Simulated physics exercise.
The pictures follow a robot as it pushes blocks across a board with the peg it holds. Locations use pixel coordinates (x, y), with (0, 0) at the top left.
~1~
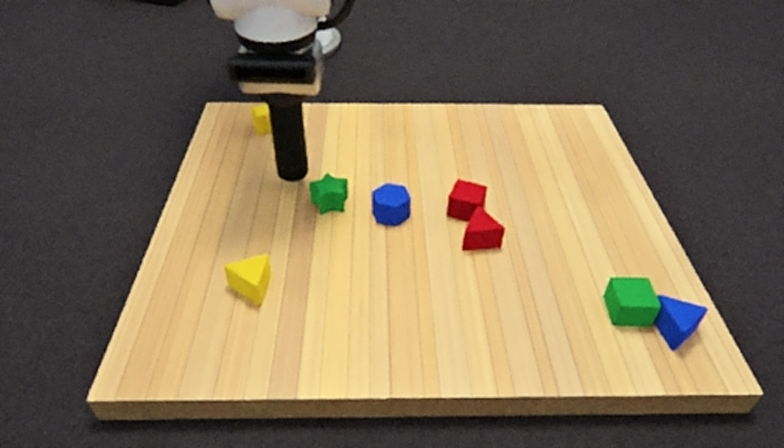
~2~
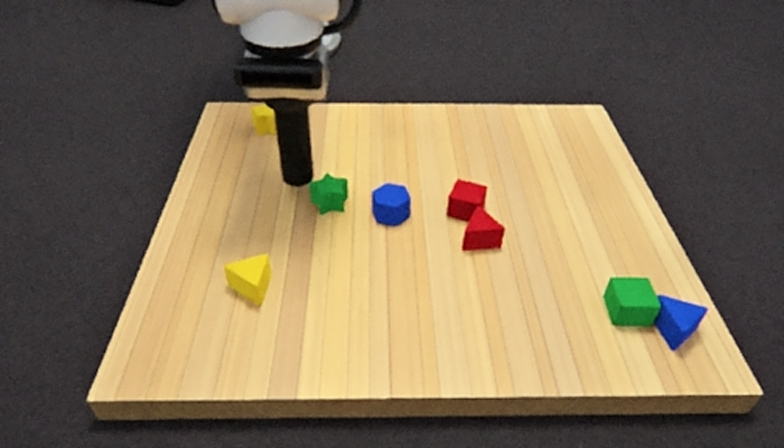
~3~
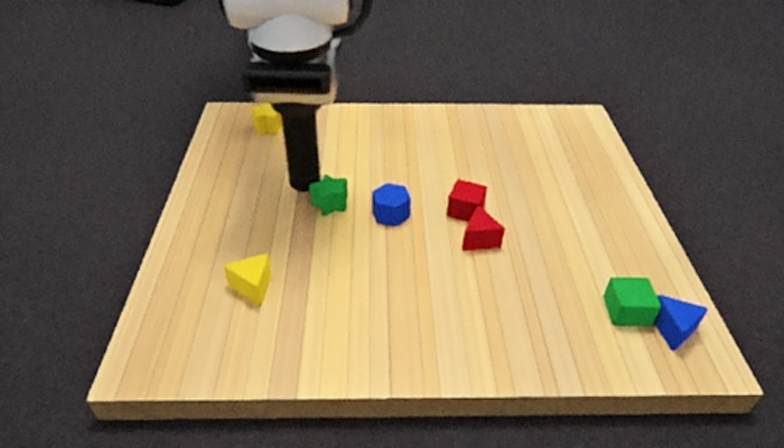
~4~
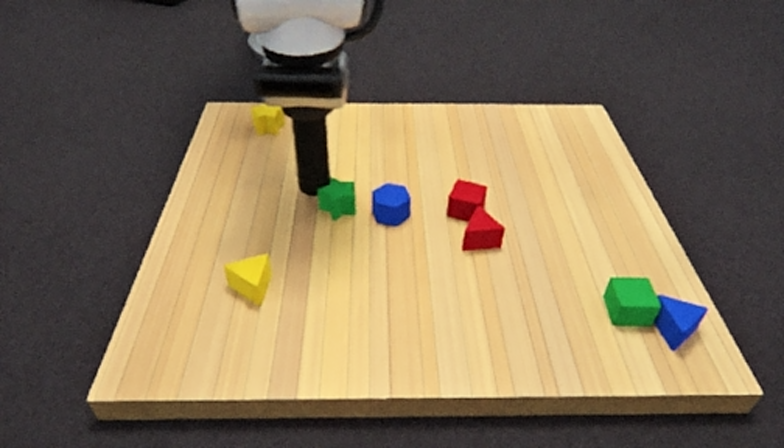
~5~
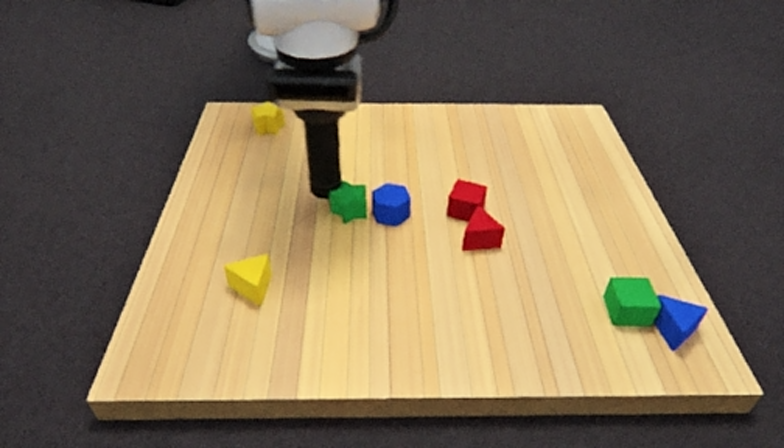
At first, a robot arm's black peg stands just left of a green star on a wooden board scattered with colored blocks. The peg slides slightly right and toward the viewer until it reaches the star. Then it pushes the star a short way right, beside the blue hexagon, while the other blocks stay still.
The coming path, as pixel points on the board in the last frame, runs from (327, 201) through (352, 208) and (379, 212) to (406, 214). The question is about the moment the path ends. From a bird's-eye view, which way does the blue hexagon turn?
It spins against the clock.
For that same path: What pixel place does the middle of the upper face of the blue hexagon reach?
The middle of its upper face will lie at (456, 213).
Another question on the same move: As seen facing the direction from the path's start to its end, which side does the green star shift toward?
It heads right.
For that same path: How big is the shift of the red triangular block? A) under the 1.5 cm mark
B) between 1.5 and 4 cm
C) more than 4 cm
Option A.
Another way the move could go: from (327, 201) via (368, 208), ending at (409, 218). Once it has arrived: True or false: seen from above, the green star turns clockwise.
That is true.
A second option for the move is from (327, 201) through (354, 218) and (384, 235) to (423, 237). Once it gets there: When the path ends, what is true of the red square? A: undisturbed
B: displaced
Correct choice: B.
The first path, step by step. Halfway along, peg at (365, 199); green star at (390, 202); blue hexagon at (424, 201).
At the end, peg at (407, 203); green star at (416, 214), turned 45° clockwise; blue hexagon at (456, 213), turned 50° anticlockwise; red square at (474, 191), turned 15° anticlockwise; red triangular block at (488, 221).
